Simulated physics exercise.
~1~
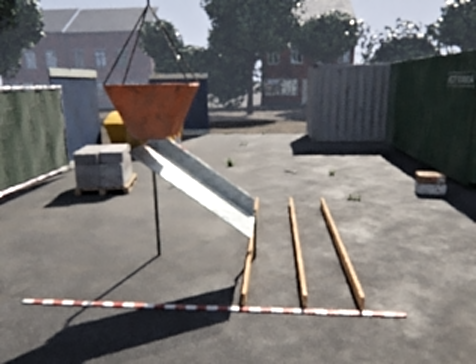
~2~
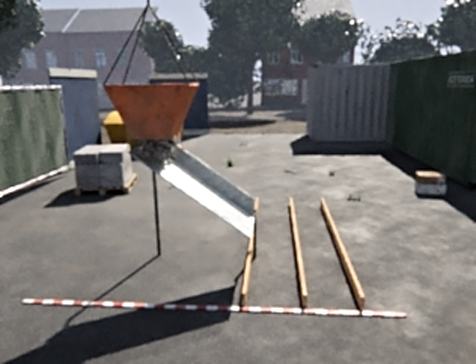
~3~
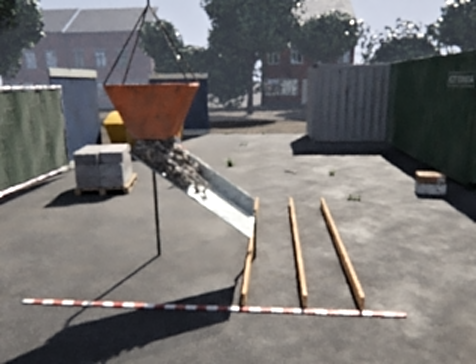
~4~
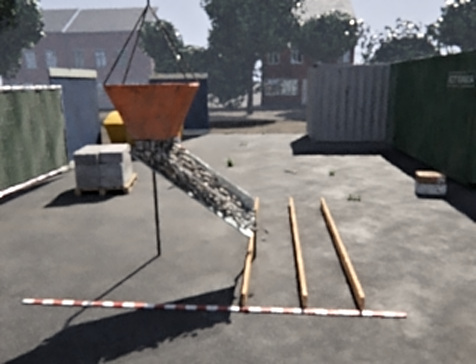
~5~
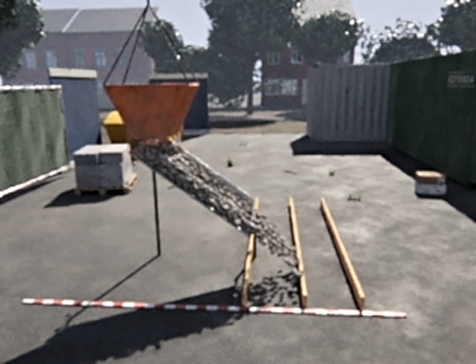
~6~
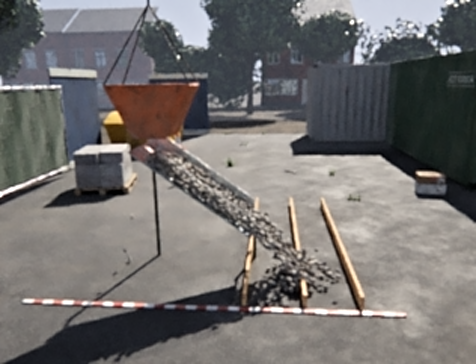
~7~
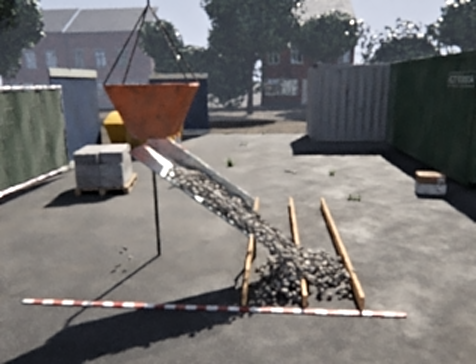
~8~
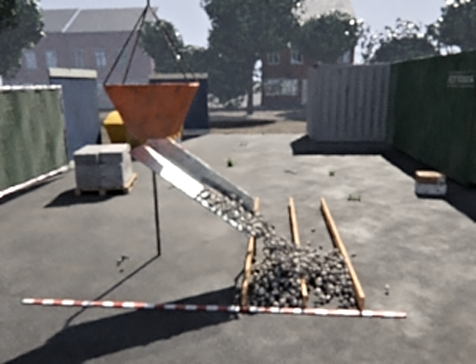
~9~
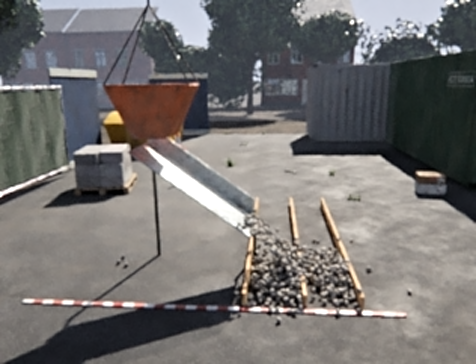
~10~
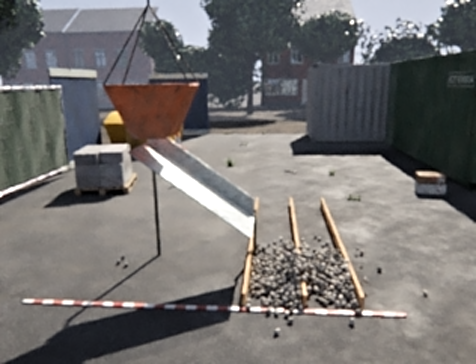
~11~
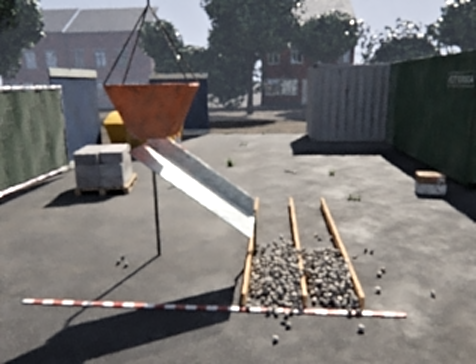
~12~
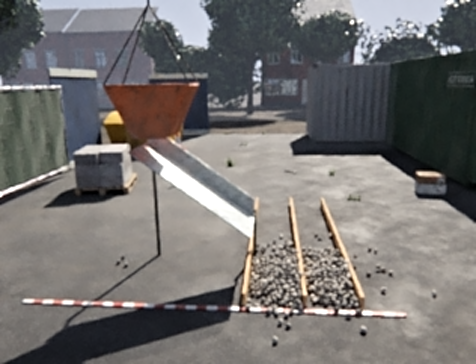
The clip shows an orange skip hanging above a fixed, sloping steel chute as grey stones pour out, slide down to the right and tumble among wooden planks on the tarmac, finally lying spread across both bays, slightly more in the left, with a few strays outside.
